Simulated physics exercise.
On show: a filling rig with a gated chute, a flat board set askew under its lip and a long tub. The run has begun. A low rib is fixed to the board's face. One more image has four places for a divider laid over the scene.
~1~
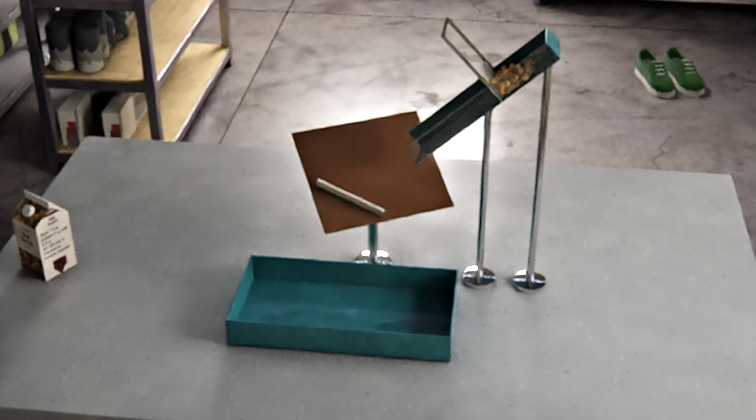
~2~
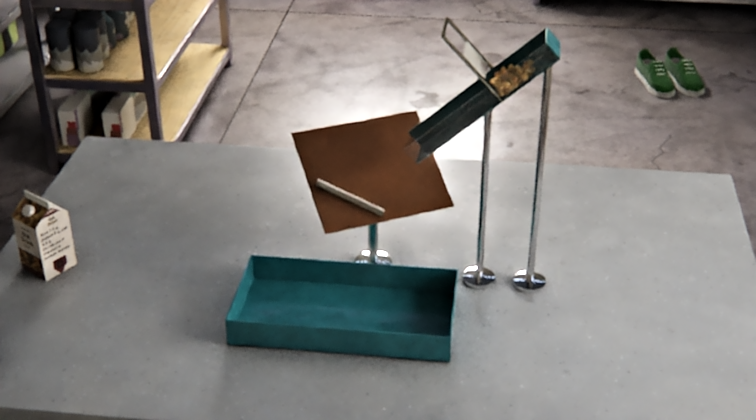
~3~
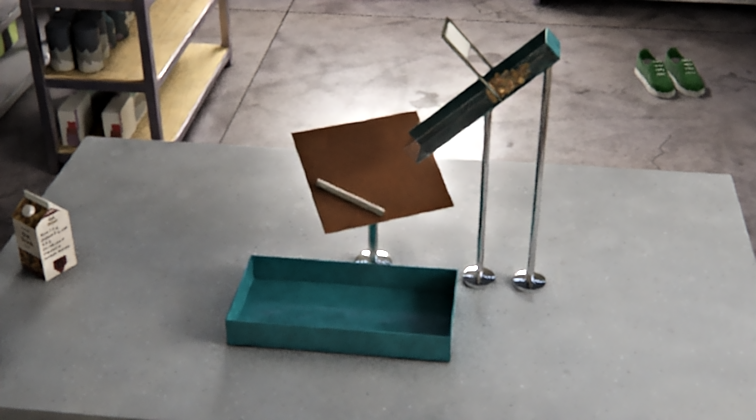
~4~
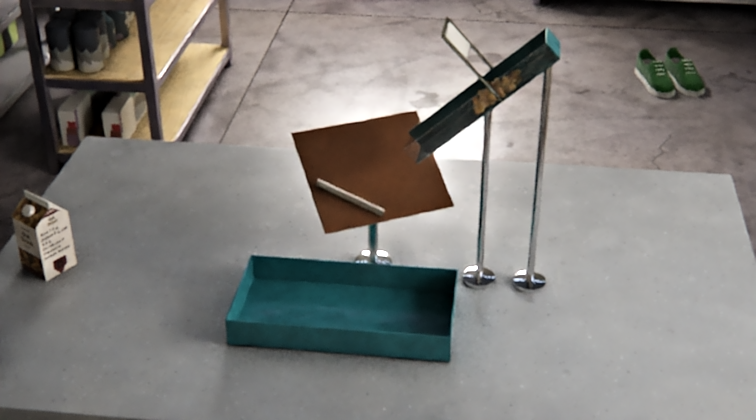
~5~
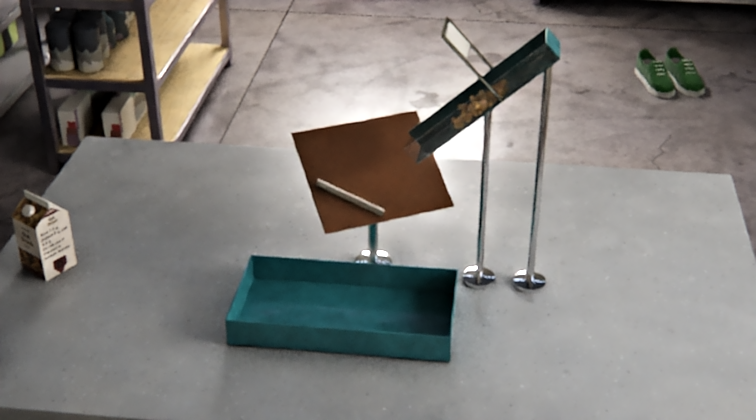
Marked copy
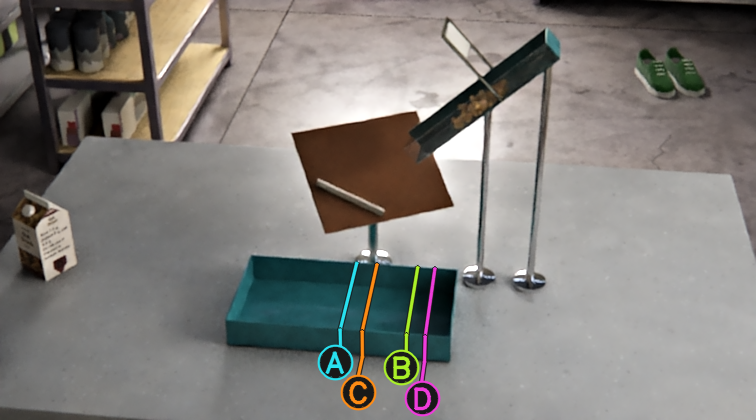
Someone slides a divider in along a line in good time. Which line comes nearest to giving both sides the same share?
B is best.
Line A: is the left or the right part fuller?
More lands on the right.
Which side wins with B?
More lands on the left.
On the marked copy, line A crosses the front rim at (340, 329); line B crosses the front rim at (406, 334); line C crosses the front rim at (362, 330); line D crosses the front rim at (425, 335).
For line A, of what is caught, only a few on the left of the divider, all but a few on the right.
For line B, of what is caught, close to two thirds on the left of the divider, close to a quarter on the right.
For line C, of what is caught, a small share on the left of the divider, all but a few on the right.
For line D, of what is caught, all but a few on the left of the divider, a small share on the right.
